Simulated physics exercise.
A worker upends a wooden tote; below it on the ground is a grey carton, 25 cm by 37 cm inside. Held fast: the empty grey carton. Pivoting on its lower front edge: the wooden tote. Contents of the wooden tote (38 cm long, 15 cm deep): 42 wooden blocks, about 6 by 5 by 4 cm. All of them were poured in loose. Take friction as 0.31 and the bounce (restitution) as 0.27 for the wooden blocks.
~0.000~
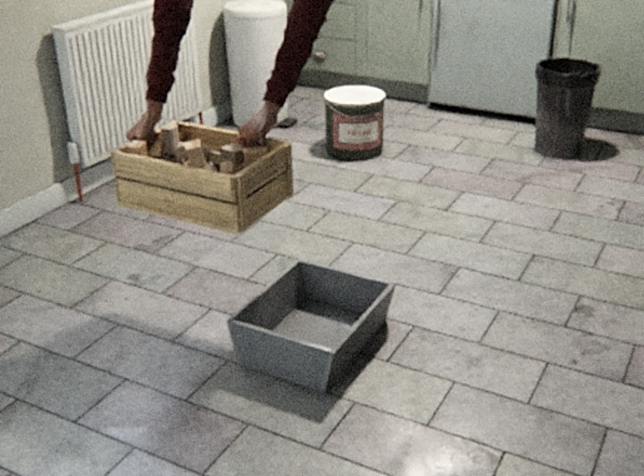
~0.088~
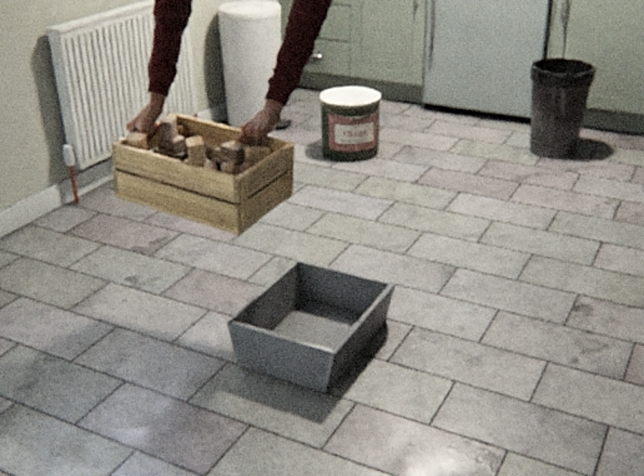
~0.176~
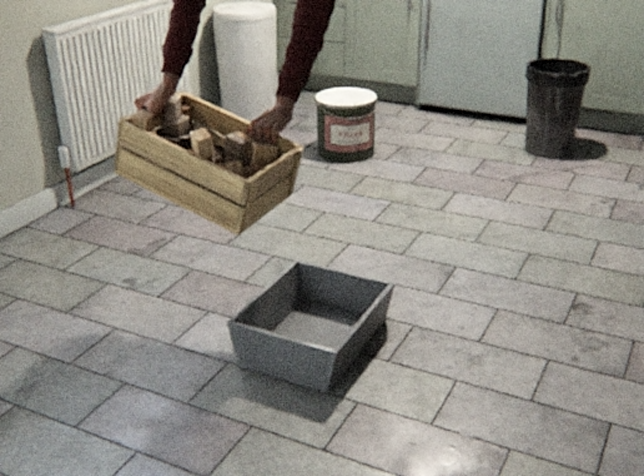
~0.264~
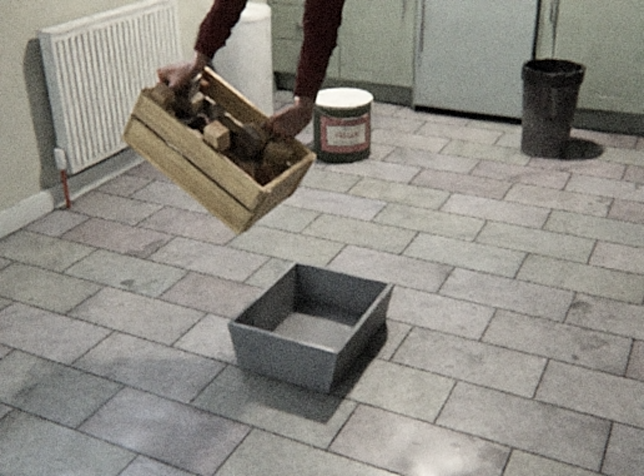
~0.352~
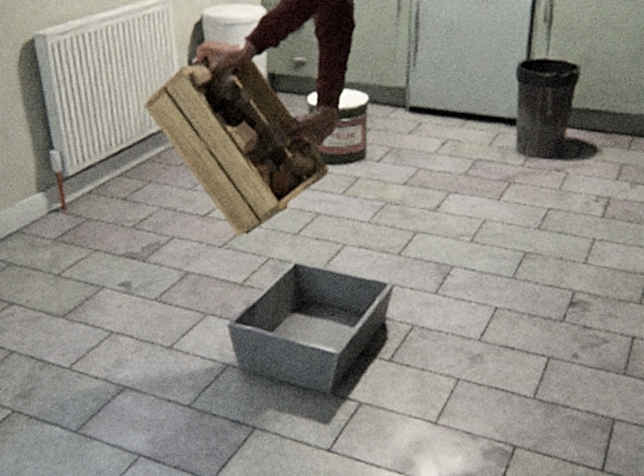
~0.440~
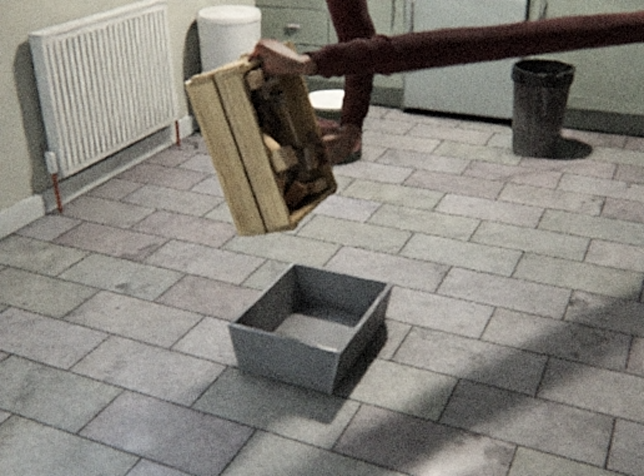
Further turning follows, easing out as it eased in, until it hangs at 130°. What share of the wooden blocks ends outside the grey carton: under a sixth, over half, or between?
Above one half outside.
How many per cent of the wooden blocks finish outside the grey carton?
I'd put it at around 70 percent of them.
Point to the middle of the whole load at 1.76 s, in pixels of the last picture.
Around (461, 380).
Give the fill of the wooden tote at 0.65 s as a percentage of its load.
Around 65 per cent of the load.
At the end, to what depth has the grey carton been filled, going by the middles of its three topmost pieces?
About 5 cm.
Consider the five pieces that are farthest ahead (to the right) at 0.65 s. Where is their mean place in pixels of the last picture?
(393, 214).
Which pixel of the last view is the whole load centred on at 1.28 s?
The middle of the load sits near (461, 379).
After 0.65 s, tilt 116°; 27 still in the wooden tote and 15 in the air.
After 0.92 s, tilt 130°; 8 in the grey carton, 28 outside the grey carton and 6 in the air.
After 1.28 s, tilt 130°; 13 in the grey carton and 29 outside the grey carton.
When it is over (at 1.76 s), 13 in the grey carton and 29 outside the grey carton. Asked share, 29 of 42, 69 per cent.
